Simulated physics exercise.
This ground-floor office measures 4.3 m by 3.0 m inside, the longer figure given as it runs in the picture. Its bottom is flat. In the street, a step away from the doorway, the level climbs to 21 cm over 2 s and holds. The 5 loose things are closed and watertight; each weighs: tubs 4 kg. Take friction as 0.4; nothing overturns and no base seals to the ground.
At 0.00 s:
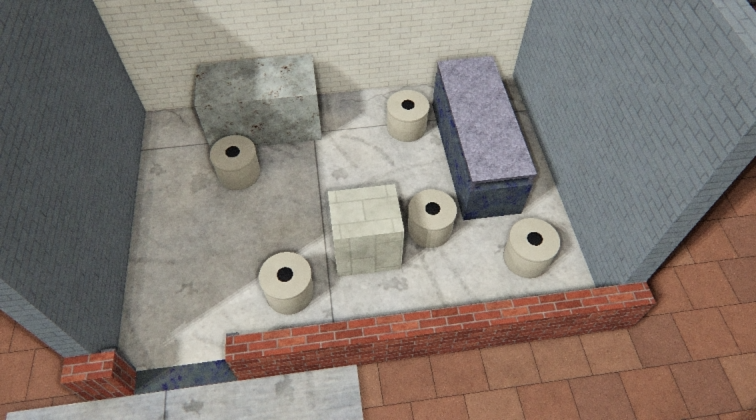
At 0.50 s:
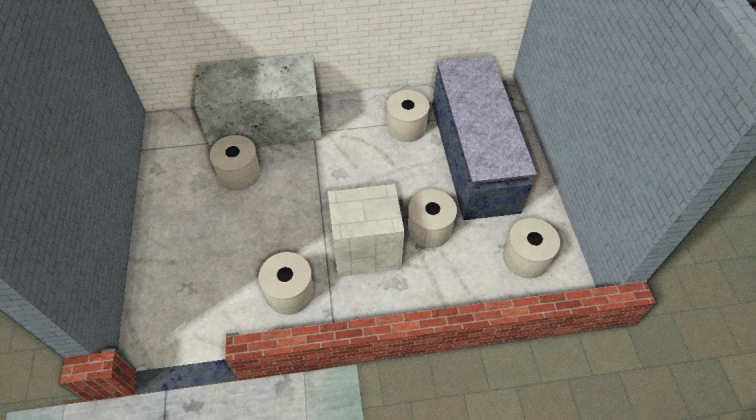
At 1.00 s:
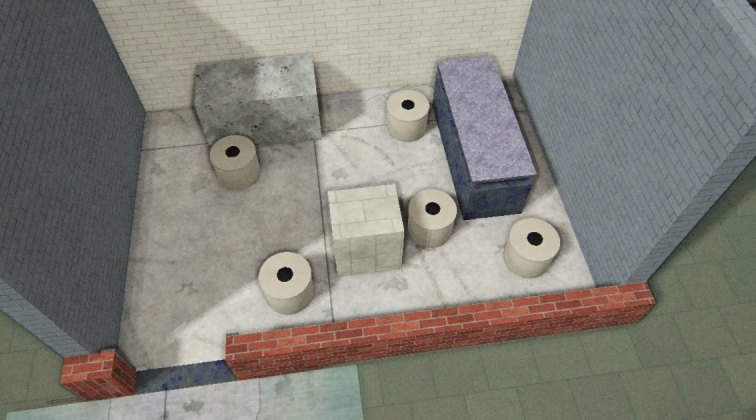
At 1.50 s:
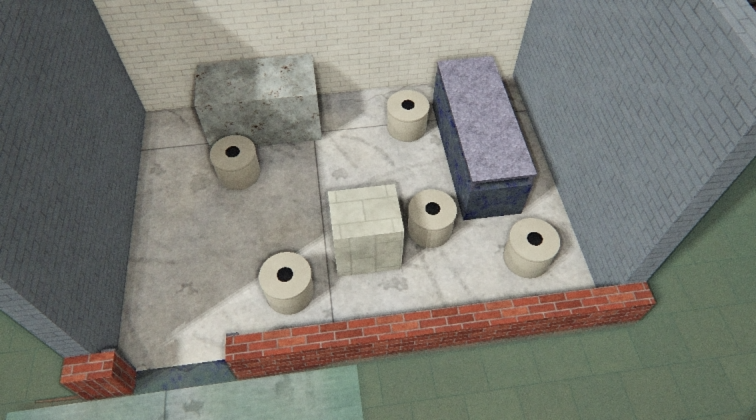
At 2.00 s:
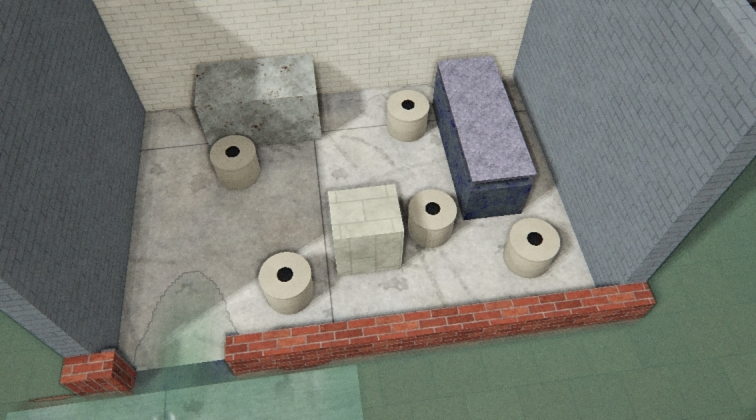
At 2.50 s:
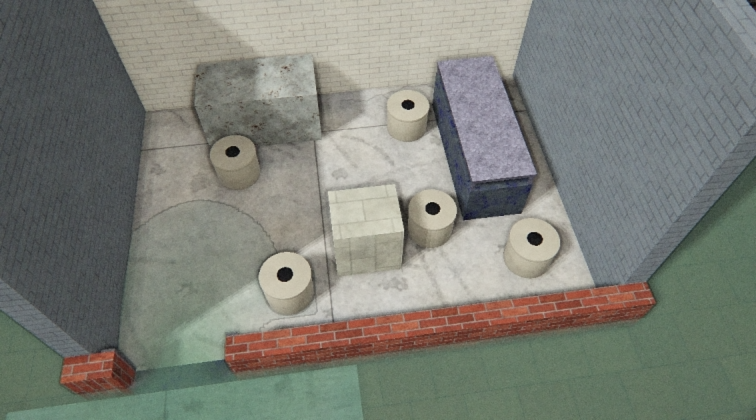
In a ground-floor office seen from above, cylindrical tubs and large blocks stand still while greenish water covers the paving outside, then enters through the doorway gap at lower left and spreads in a rounded patch across the floor.
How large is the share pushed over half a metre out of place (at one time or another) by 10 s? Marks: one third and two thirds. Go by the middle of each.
That comes to one to two thirds.
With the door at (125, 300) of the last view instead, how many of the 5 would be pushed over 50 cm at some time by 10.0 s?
Then 5.
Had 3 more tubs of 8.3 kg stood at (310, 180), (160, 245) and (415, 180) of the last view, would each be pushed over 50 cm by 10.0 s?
In turn: Past it, more, past it.
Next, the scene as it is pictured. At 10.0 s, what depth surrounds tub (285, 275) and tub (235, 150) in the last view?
Roughly 4 and 9 cm.
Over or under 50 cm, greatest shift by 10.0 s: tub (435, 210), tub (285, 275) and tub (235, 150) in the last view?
In turn: Over, under, more.
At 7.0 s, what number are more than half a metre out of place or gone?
1 of them.
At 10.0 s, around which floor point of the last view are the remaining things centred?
At about (405, 246).
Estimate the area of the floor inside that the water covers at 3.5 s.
About 5.0 m2.
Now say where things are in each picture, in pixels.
The first picture shows a tub at (408, 105), on the bottom; a tub at (433, 209), on the bottom; 0.0 m2 under water; 0 of 5 have shifted.
The second picture shows a tub at (408, 105), on the bottom; a tub at (433, 209) rests on the ground; water covers 0.0 m2; 0 of 5 have shifted.
The third picture shows a tub at (408, 105) rests on the ground; a tub at (433, 209), on the bottom; 0.0 m2 under water; 0 of 5 have shifted.
The fourth picture shows a tub at (408, 105) rests on the ground; a tub at (433, 209) rests on the ground; water covers 0.0 m2; 0 of 5 have shifted.
The fifth picture shows a tub at (408, 105) rests on the ground; a tub at (433, 209), on the bottom; 0.5 m2 under water; 0 of 5 have shifted.
The sixth picture shows a tub at (408, 105) rests on the ground; a tub at (433, 209), on the bottom; water covers 2.0 m2; 0 of 5 have shifted.
After 3.5 s 0 of 5 are over 50 cm from their spots; 1 afloat.
After 4.5 s 0 of 5 are over 50 cm from their spots; 1 afloat.
After 7.0 s 1 of 5 are over 50 cm from their spots; 2 afloat.
After 10.0 s 3 of 5 are over 50 cm from their spots, and 3 have been at some point; 5 afloat.
